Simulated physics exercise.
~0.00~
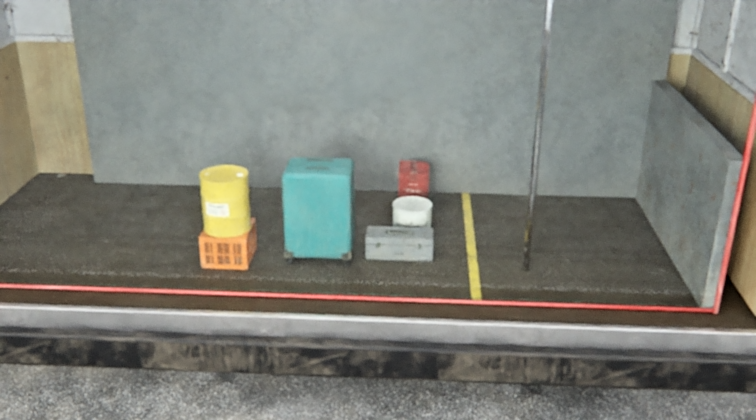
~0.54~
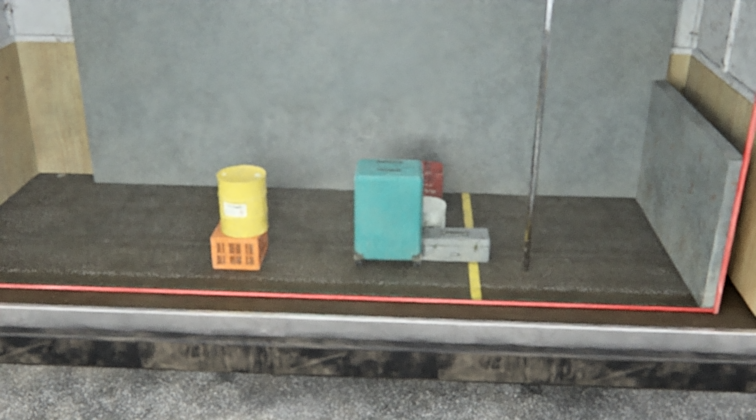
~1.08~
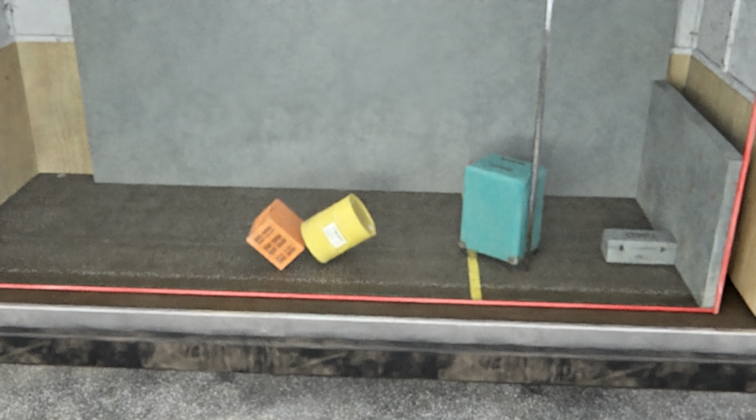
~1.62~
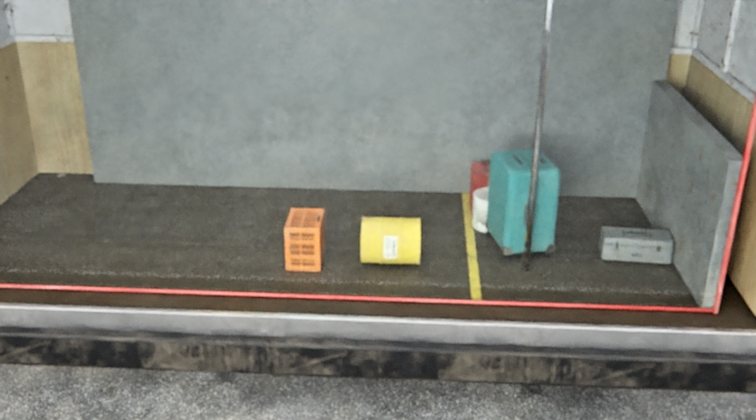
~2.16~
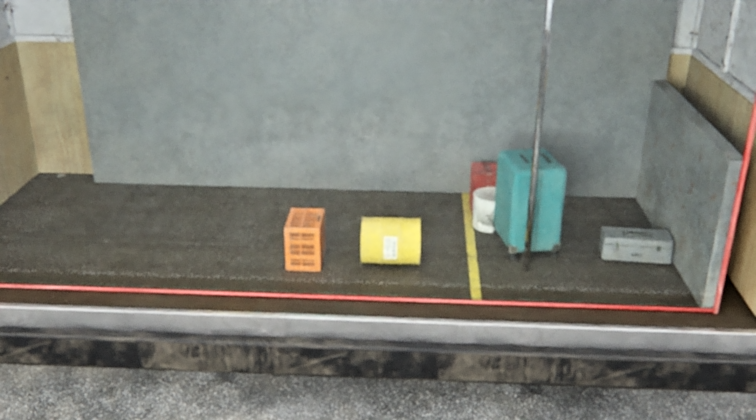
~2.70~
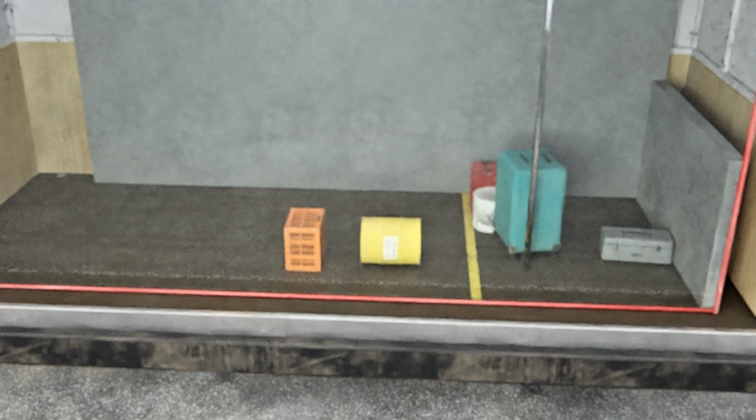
Van bay with loose items sliding right, a yellow drum toppling off an orange crate and stopping short of the yellow line.
